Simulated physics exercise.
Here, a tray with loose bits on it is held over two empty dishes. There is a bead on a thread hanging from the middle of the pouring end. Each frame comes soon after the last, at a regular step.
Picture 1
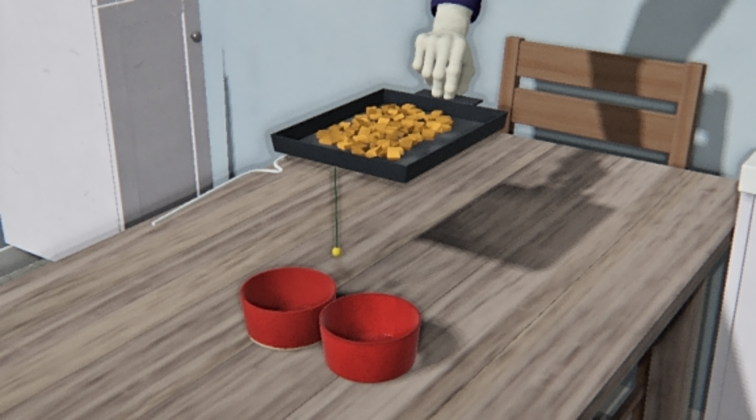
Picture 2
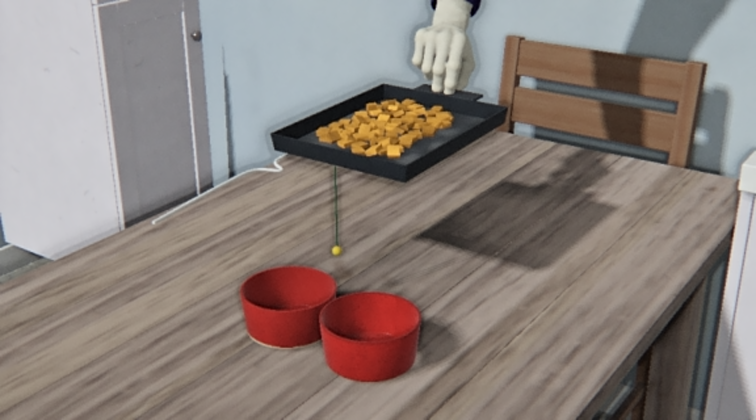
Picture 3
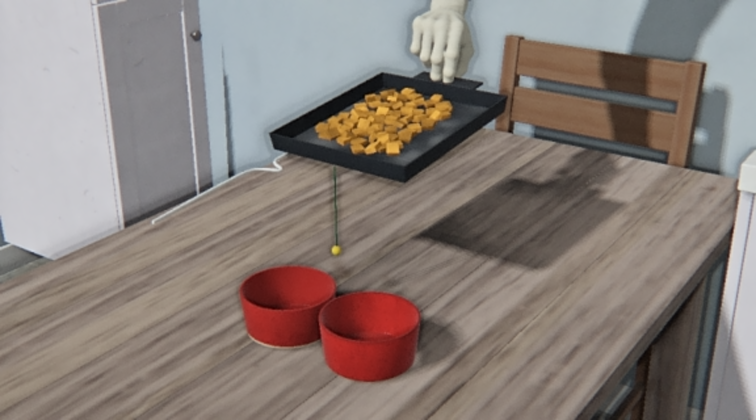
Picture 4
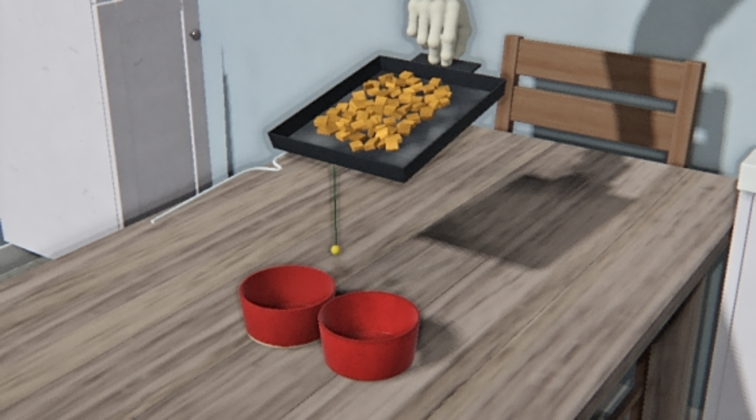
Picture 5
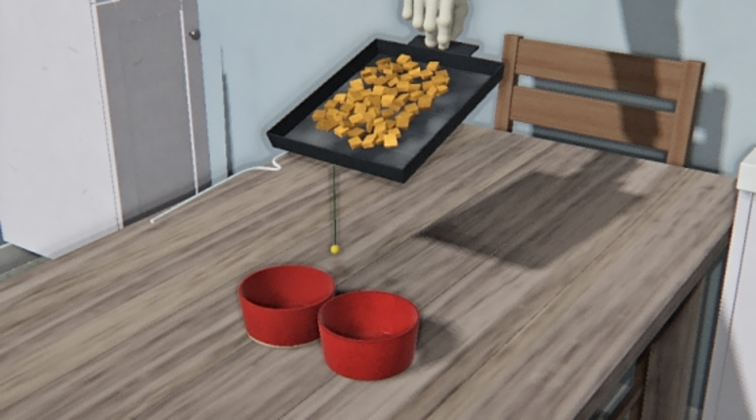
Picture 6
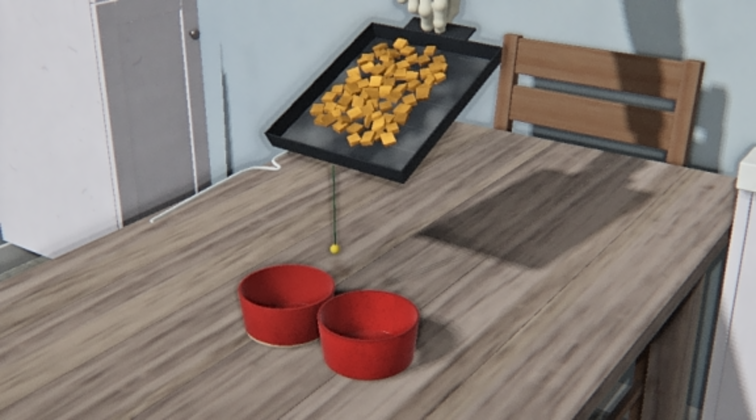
At the start, a pale hand holds a dark tray of small orange-brown pieces nearly level above two empty red dishes on a wooden table. The hand then raises the tray's far side, steepening its slope toward the dishes, while the pieces stay bunched on it and the yellow bead hangs almost still.
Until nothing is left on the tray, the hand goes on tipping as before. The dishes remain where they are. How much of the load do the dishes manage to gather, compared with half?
It looks like most goes in the dishes, when all's done.
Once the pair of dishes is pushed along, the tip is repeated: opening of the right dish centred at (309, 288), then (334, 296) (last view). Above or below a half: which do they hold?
Beyond half, then beyond half.
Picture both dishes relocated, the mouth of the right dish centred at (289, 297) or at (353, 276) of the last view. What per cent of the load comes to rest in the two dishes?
60 % and 50 %.
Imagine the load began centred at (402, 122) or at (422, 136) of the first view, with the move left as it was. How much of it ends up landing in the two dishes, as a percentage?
Near 70 and 80 percent respectively.
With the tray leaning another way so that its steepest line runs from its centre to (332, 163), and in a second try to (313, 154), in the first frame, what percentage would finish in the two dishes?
Respectively close to 50 and 10 in a hundred.
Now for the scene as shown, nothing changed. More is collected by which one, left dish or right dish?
The one to the left.
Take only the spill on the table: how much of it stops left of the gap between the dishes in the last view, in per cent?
70 per cent, about.
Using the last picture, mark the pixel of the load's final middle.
It settles centred around (292, 321).
Soon after the last picture, tray tipped steeply; nearly all on the tray; a small part in the air.
A little later, tray tipped past a quarter turn; most on the tray; a stray few in the right dish; a small part in the left dish; a small part outside both.
Later still, tray tipped past a quarter turn; about a quarter in the right dish; about half in the left dish; about a quarter outside both.
At rest, tray tipped past a quarter turn; about a quarter in the right dish; about half in the left dish; about a quarter outside both.
